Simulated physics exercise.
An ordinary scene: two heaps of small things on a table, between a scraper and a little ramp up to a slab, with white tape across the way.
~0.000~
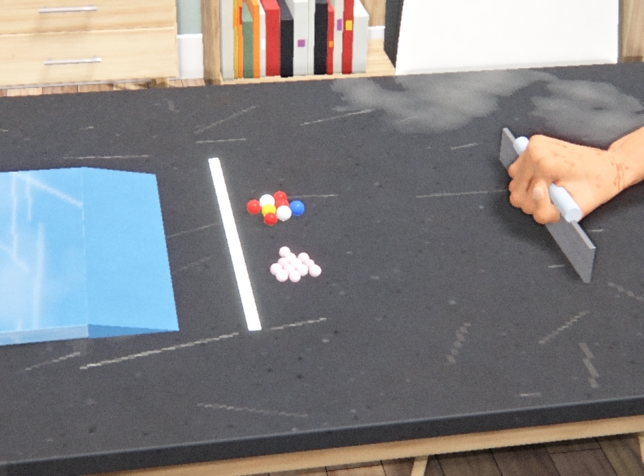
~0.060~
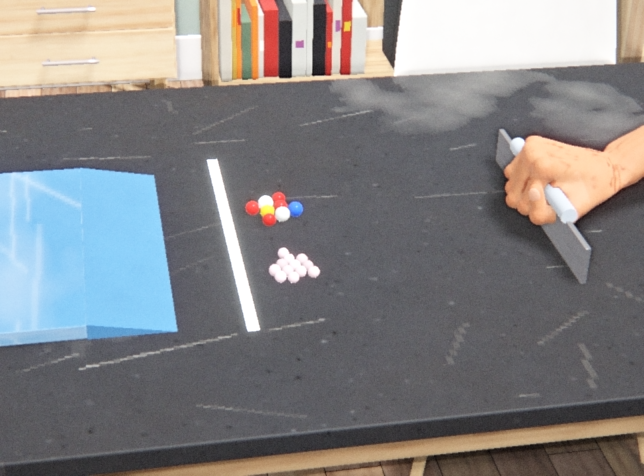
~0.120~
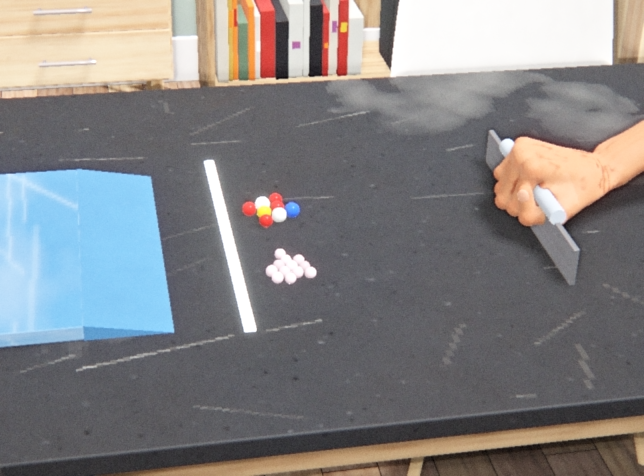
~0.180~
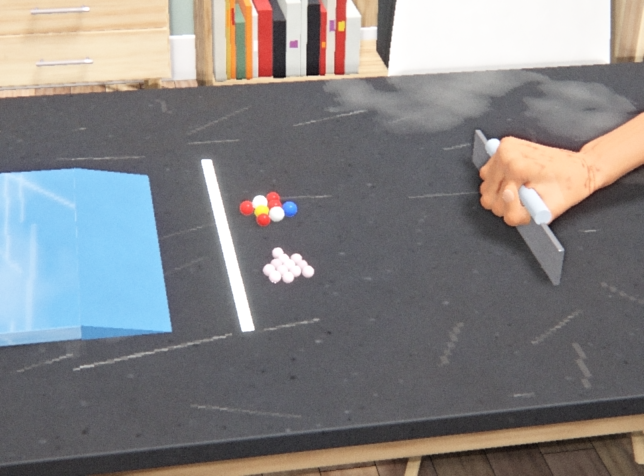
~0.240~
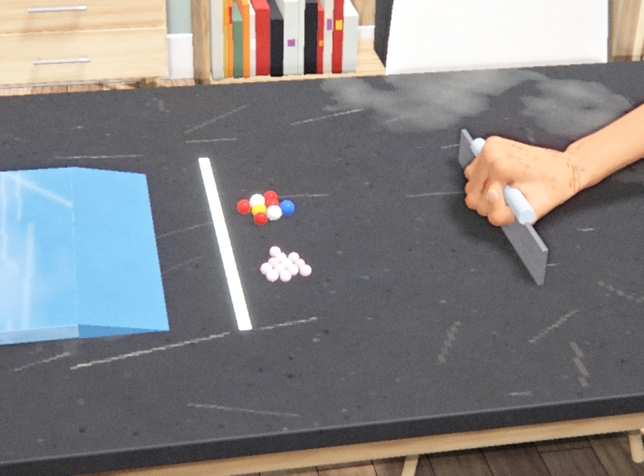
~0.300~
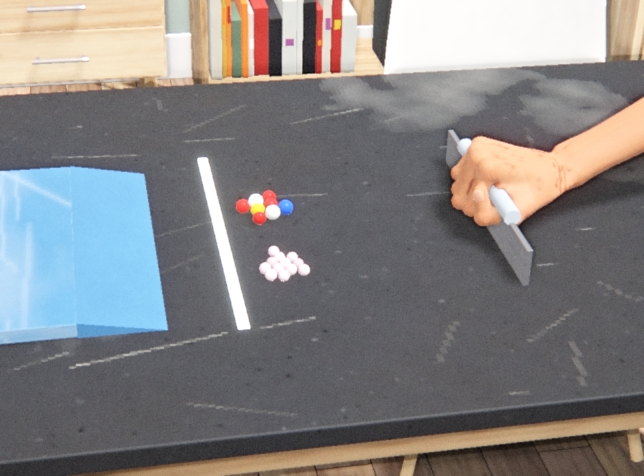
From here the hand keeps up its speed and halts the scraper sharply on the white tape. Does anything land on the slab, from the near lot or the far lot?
I'd expect the near lot to fall back short and the far lot to fall back short.
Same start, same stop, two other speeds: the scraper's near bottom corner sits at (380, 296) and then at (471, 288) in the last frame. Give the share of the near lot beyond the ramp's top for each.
About 100 and 0 per cent.
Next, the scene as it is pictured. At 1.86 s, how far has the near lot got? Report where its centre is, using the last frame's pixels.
It should be centred around (156, 269).
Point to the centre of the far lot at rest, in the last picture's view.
Centre at rest, last frame: Approx. (196, 214) px.
After 0.93 s, scraper still moving, near (350, 195); near lot all short of the ramp; far lot all short of the ramp.
After 1.58 s, scraper stopped at the white tape; near lot all short of the ramp; far lot all short of the ramp.
After 1.86 s, scraper stopped at the white tape; near lot a small part on the ramp, nearly all short of the ramp; far lot about half on the ramp, about half short of the ramp.
By the end (2.8 s), scraper stopped at the white tape; near lot none past the top, all short of the ramp; far lot none past the top, all short of the ramp.
